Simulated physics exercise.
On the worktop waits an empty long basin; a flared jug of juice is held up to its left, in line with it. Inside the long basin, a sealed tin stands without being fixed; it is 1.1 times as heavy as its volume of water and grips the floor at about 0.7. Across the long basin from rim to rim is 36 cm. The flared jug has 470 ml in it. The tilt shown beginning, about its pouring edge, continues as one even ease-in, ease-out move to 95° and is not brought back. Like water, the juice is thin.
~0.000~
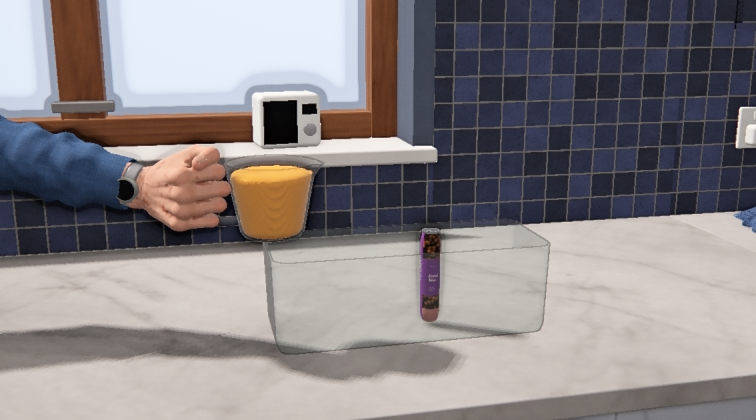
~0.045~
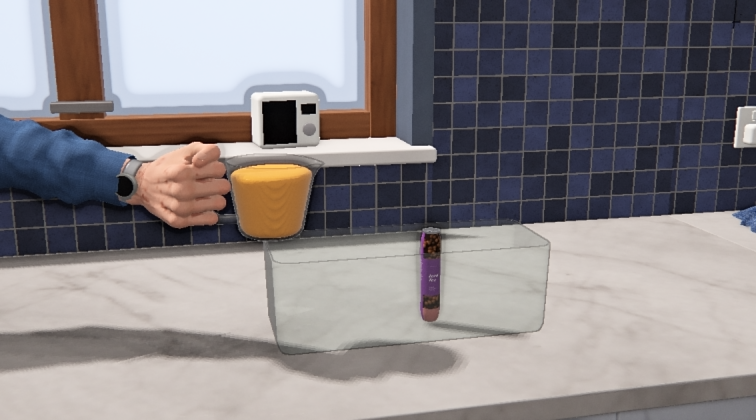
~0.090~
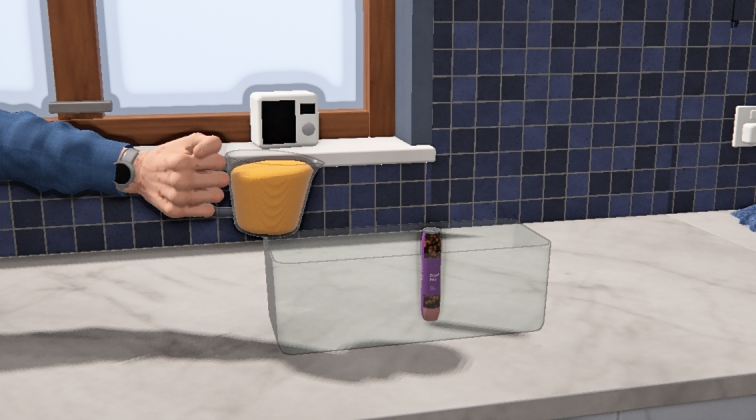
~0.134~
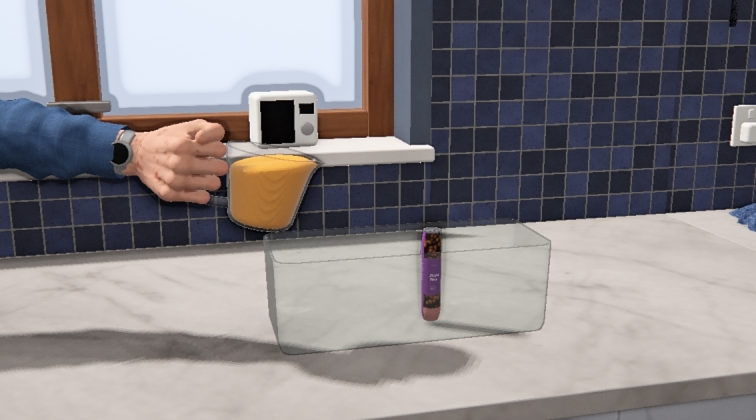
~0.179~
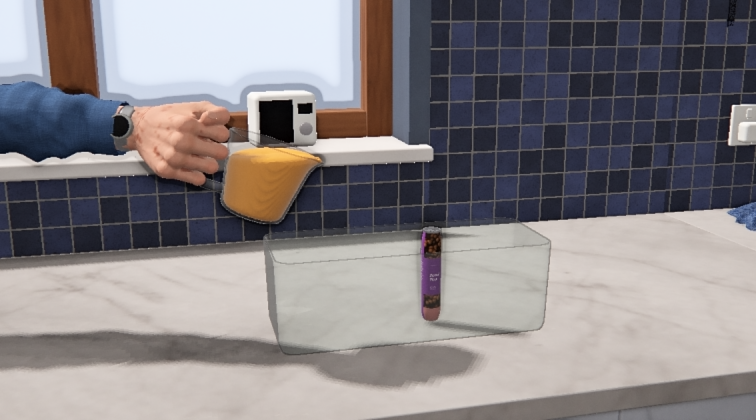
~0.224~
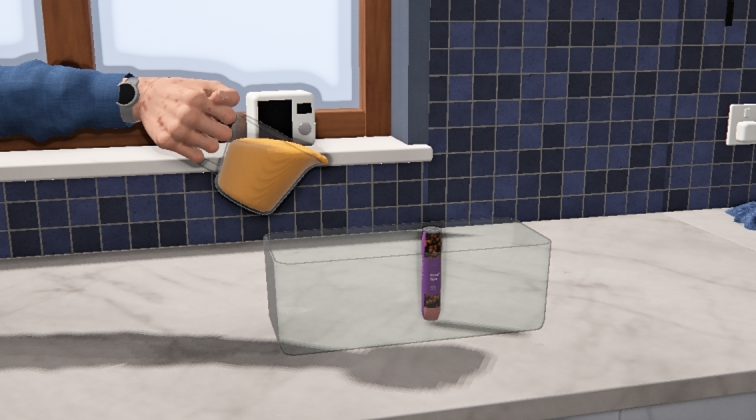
A pale marble worktop against dark blue tiles, below a wooden-framed window, is seen from slightly above by a still camera. A clear, long basin holds an upright purple tube-like item, with a small white device on the sill behind and a hand in a blue sleeve and watch beside a flared jug of orange juice at left. The jug tilts steadily rightward as the hand turns with it.
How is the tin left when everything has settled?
It keels over.
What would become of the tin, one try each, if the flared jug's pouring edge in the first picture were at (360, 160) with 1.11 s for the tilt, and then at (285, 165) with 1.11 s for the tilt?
First it tips over; then it stays on its base.
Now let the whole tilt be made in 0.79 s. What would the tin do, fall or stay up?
The tin stays on its base.
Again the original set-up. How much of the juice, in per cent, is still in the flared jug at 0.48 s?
About 54 percent.
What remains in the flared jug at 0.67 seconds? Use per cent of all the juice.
8 per cent or thereabouts.
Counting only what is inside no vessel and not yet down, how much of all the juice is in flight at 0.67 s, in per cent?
Some 26 % is up in the air.
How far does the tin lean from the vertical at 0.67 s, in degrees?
It tilts roughly 0° from upright.
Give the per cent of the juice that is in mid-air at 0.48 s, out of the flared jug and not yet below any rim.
Near 38 in a hundred.
After 0.48 s the tilt is 88° and 53 per cent is still to pour; the tin stands where it began.
After 0.67 s the tilt is 95° and 8 per cent is still to pour; the tin stands 1 cm from where it began.
After 0.87 s the tilt is 95° and 1 per cent is still to pour; the tin leans 21°.
After 1.08 s the tilt is 95° and 0 per cent is still to pour; the tin lies on its side.
In the end the tin lies on its side.
